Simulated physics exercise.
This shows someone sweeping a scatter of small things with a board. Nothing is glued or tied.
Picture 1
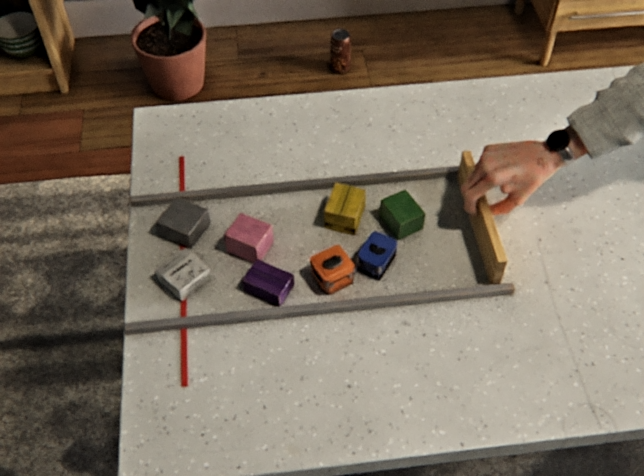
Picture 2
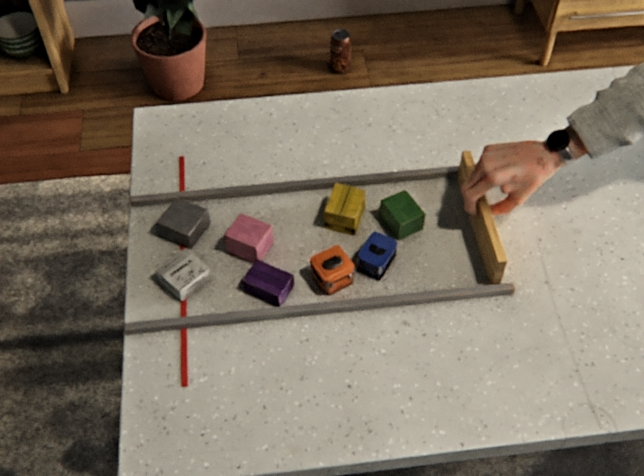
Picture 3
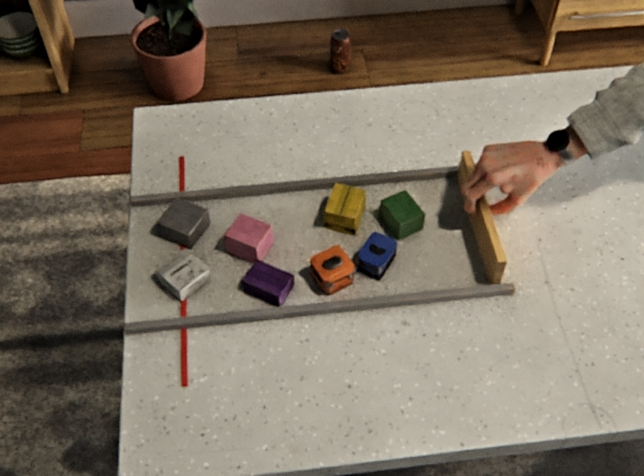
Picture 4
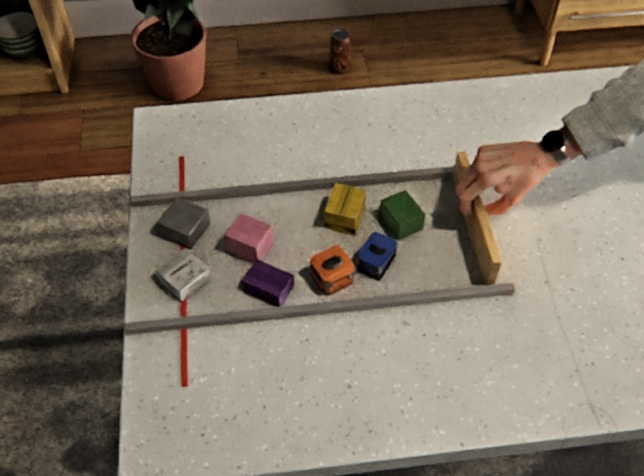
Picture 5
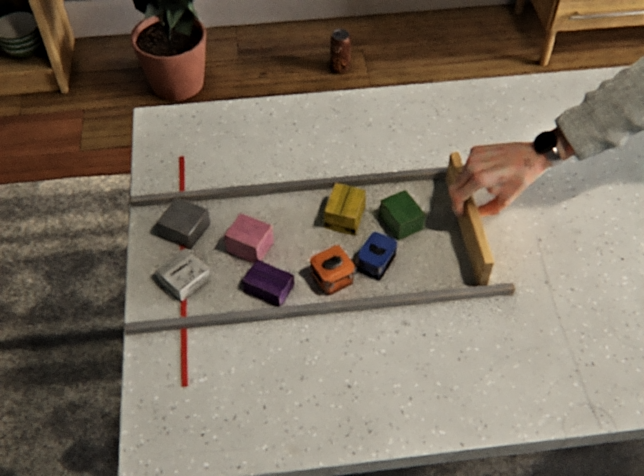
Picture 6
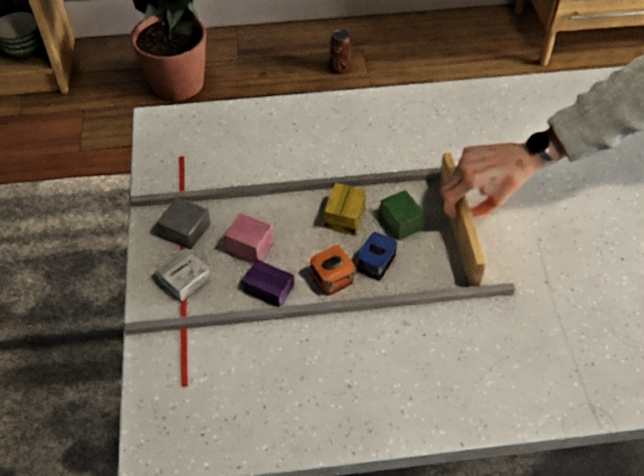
On a pale speckled tabletop, a hand held a wooden board upright between two grey rails, kept it still at first, then slid it slightly left, while the eight colourful small blocks and boxes stayed put.
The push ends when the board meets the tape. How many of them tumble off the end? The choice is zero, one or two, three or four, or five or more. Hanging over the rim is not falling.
The number that fall off is three or four.
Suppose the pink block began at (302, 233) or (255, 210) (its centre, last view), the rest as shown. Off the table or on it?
The pink block is kept; tumbles off.
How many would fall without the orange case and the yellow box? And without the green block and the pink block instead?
The counts: 1 and 1.
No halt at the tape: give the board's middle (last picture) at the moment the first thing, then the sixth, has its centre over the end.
First at (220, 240), next at (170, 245).
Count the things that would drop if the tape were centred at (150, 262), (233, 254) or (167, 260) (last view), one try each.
Down on the floor: 6, 0 and 6.
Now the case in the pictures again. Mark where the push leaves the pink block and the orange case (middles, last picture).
Near (134, 259) and (135, 297).
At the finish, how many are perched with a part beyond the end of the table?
That would be 3.
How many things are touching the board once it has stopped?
That makes 2.
Early on, none off yet; white box at rest near (183, 274); grey block at rest near (184, 223); pink block at rest near (249, 239).
Finally, the number that fall off is three or four; lost, purple box, grey block and white box.
